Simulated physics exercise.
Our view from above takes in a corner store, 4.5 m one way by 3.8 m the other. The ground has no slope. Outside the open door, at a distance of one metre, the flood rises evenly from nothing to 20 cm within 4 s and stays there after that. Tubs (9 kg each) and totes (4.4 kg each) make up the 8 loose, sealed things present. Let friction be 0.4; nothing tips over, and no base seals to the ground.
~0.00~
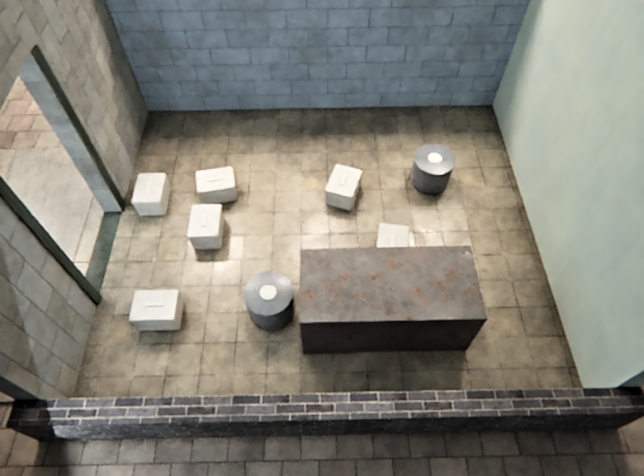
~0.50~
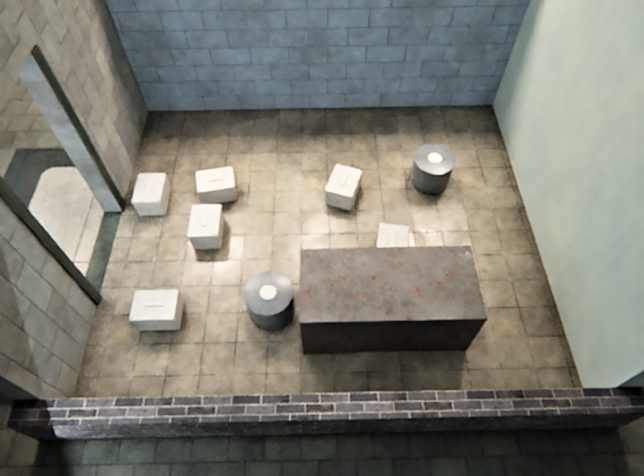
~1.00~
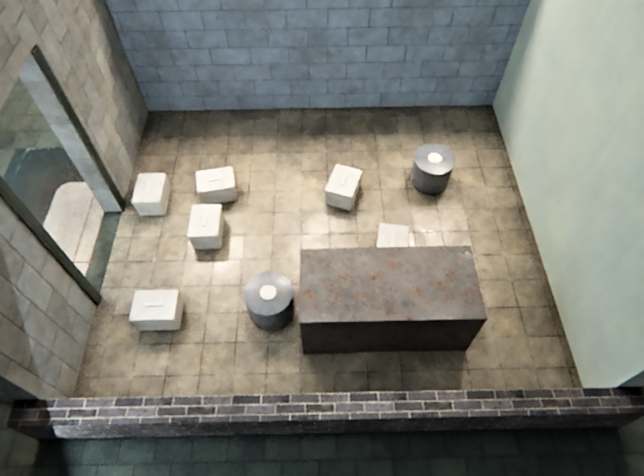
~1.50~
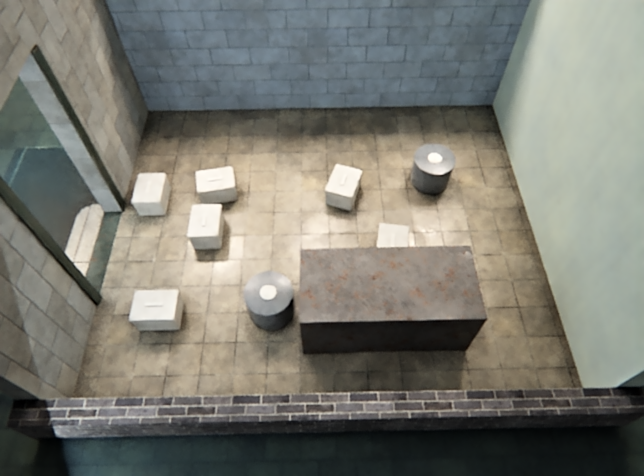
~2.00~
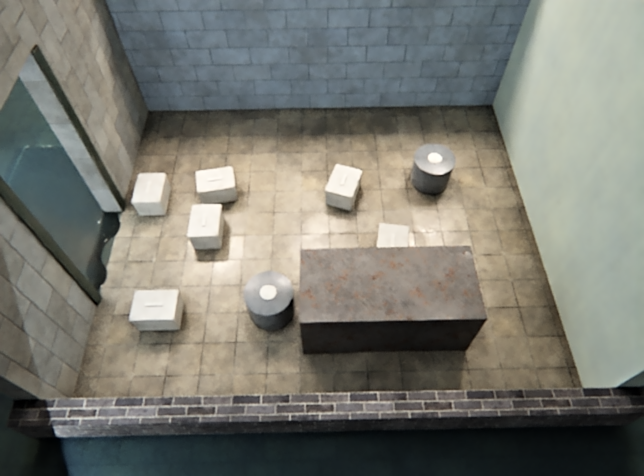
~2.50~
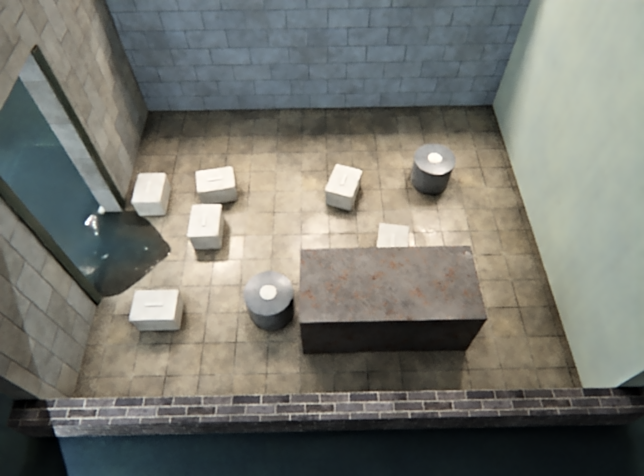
A long, dark, rust-flecked block stands on the tan tiled floor of a walled room, seen from above by a still camera. White boxes sit mostly to its left and behind it, with two round grey tubs nearby and an open doorway at left. Outside, dark water spreads over the pale paving, then slips through the doorway onto the floor, while the objects inside stay put.
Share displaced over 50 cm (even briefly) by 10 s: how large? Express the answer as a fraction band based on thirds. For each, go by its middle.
The band is at least two thirds.
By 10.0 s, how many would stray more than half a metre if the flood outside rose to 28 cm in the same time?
That would give 7.
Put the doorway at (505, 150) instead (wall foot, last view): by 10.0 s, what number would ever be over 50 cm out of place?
In that case the number is 7.
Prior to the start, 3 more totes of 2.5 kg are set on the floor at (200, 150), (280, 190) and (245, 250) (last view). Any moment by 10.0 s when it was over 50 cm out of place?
Taking them in order, the first is within that distance, the second is beyond that distance and the third is beyond that distance.
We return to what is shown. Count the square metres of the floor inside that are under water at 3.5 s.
Somewhere about 2.0 m2, give or take.
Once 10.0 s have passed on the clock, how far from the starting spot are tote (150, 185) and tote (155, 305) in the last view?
Respectively 30 and 30 cm.
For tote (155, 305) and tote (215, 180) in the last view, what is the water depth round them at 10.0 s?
About 6 and 3 cm.
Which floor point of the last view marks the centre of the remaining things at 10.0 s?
The average lands around (359, 196).
After 3.5 s 0 of 8 are over 50 cm from their spots; 0 afloat.
After 4.5 s 1 of 8 are over 50 cm from their spots; 0 afloat.
After 7.0 s 5 of 8 are over 50 cm from their spots; 1 afloat.
After 10.0 s 6 of 8 are over 50 cm from their spots, and 7 have been at some point; 6 afloat.
